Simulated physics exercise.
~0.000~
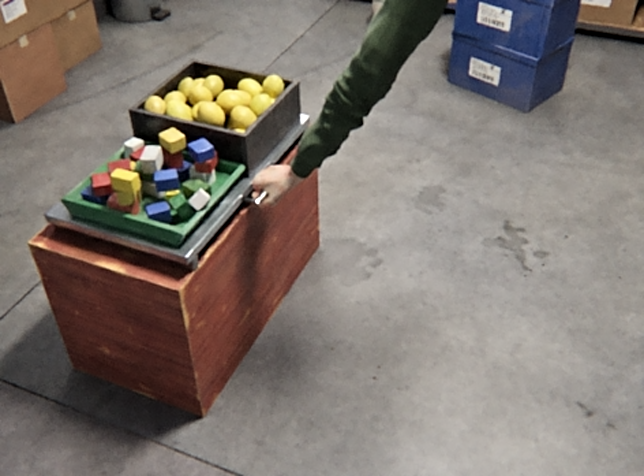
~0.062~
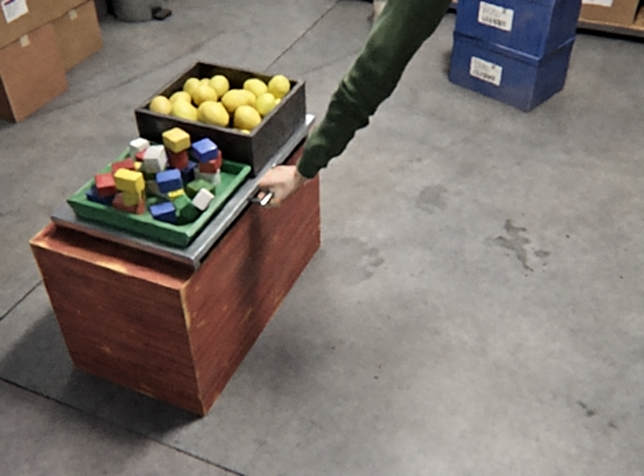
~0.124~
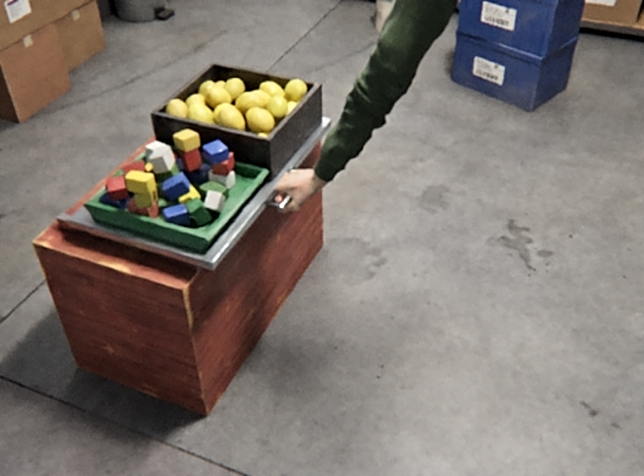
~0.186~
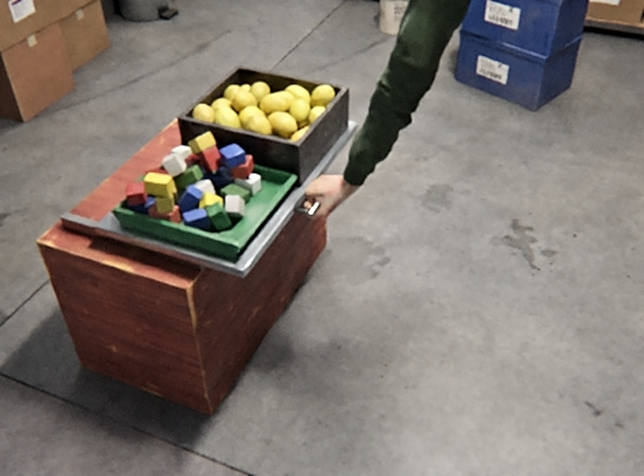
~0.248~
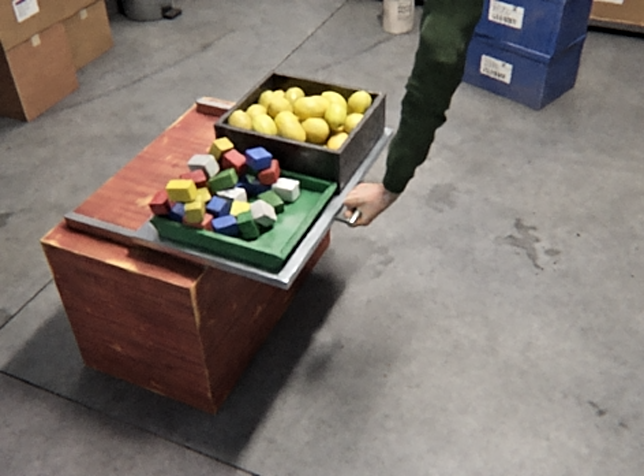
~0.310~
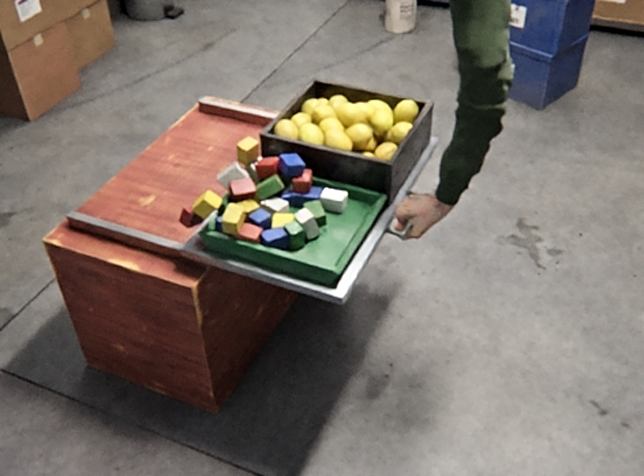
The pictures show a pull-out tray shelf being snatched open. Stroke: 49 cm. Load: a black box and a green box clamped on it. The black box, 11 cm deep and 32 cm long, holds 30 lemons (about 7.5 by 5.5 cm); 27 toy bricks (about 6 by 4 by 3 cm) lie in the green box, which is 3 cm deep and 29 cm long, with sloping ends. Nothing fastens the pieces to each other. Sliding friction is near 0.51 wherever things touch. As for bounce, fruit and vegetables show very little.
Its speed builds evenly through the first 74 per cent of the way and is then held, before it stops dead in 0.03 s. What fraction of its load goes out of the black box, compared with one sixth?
The fraction lost is below one sixth.
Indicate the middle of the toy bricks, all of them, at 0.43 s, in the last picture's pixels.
In the last view they're centred near (363, 228).
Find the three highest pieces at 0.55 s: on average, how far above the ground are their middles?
Around 74 centimetres.
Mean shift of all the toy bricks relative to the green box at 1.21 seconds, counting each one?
On average they sit some 16 cm further right.
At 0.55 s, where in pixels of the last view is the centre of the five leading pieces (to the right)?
Around (431, 243) in pixels.
After 0.35 s, end of travel.
After 0.43 s, 0 of 30 out of the black box and 3 of 27 out of the green box.
After 0.55 s, 0 of 30 out of the black box and 8 of 27 out of the green box.
After 0.77 s, 1 of 30 out of the black box and 11 of 27 out of the green box.
Final count (at 1.21 s), 1 of 30 out of the black box and 11 of 27 out of the green box. Asked share, 1 of 30, 3 per cent.
